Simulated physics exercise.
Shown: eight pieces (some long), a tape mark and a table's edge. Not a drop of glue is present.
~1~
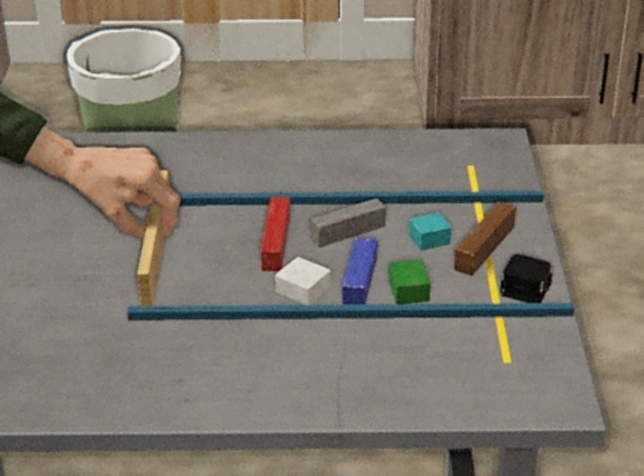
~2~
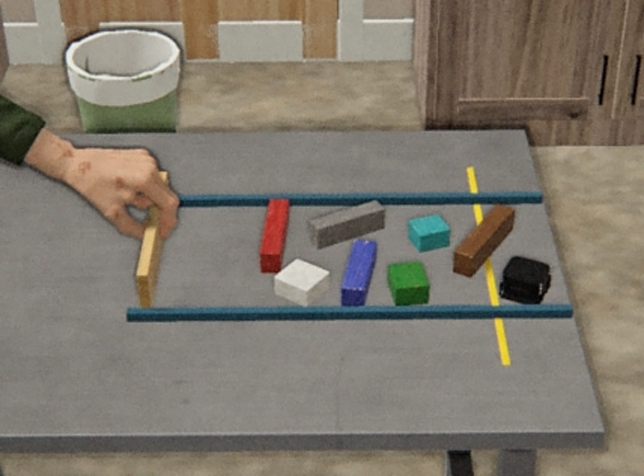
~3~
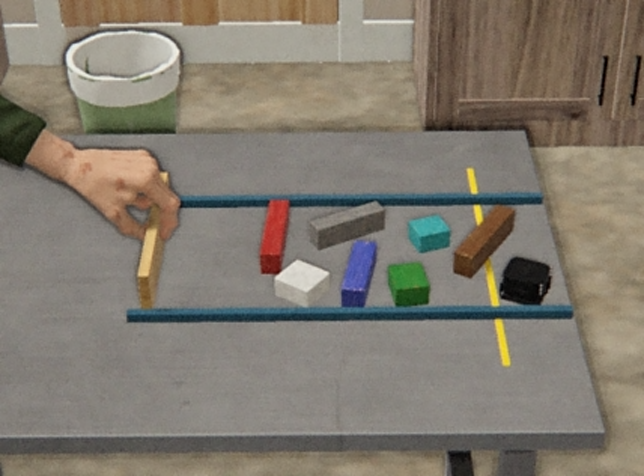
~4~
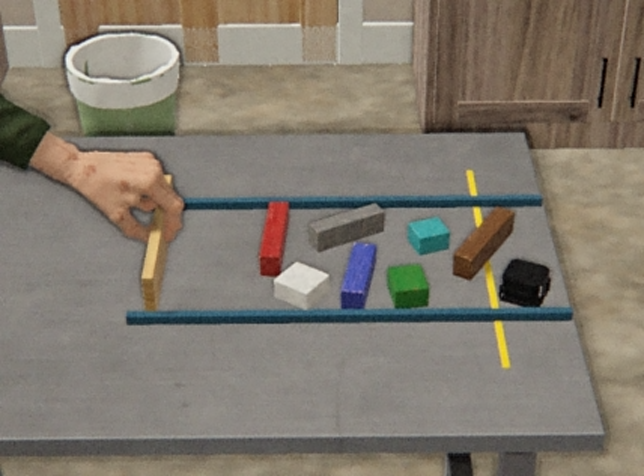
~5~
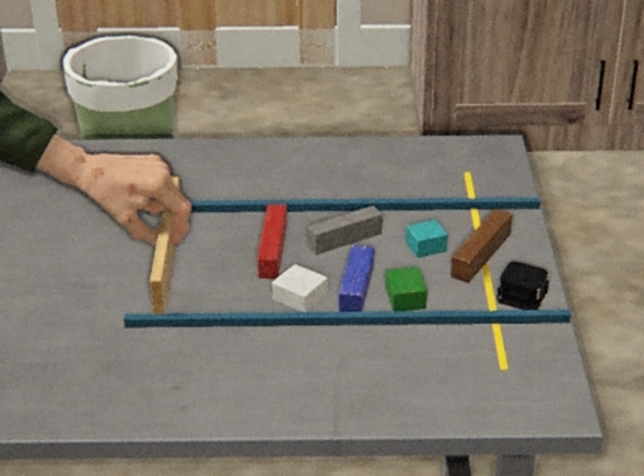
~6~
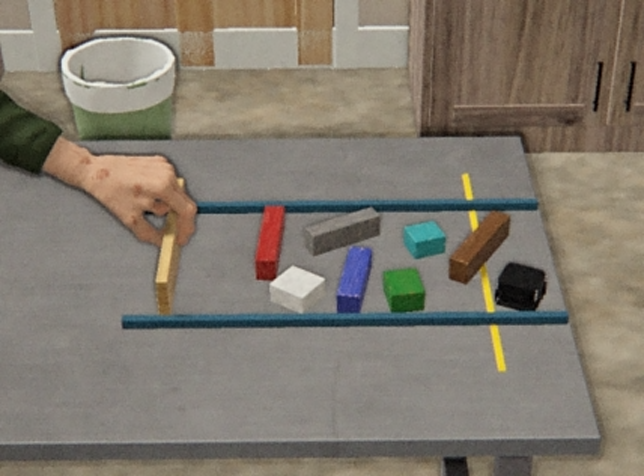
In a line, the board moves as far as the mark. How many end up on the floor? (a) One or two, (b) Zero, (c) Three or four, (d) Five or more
Three or four.
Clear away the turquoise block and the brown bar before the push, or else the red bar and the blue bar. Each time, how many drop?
2, then 1.
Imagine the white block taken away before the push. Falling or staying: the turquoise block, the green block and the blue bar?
The turquoise block: Remains. The green block: Remains. The blue bar: Remains.
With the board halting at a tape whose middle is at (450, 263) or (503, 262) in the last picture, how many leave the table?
1 and 4 down on the floor.
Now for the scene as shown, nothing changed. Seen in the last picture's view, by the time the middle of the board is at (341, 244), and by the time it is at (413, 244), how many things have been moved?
Tally: First 5; then 8.
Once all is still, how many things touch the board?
2 end up touching it.
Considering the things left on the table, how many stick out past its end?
I make it 0.
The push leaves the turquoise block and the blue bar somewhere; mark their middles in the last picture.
The turquoise block ends at (531, 233) and the blue bar at (538, 273).
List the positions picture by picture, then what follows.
In the first frame, black case (527, 280); brown bar (485, 238); turquoise block (430, 231); board (156, 238); tape (487, 254).
In the second frame, brown bar (484, 240); white block (302, 283).
In the third frame, turquoise block (429, 234); grey bar (348, 225).
In the fourth frame, black case (525, 284); blue bar (359, 276).
In the fifth frame, brown bar (482, 245); green block (406, 289).
In the sixth frame, black case (521, 288); brown bar (480, 247); turquoise block (425, 240); board (172, 246); tape (482, 262).
Early on, none off yet; black case at rest near (521, 288); brown bar at rest near (480, 247); turquoise block at rest near (425, 240).
A while later, none off yet; black case travelled about its own width near (555, 284); brown bar travelled a little near (511, 245); turquoise block travelled well along near (485, 235).
Finally, the number that fall off is three or four; lost, green block, brown bar and black case.
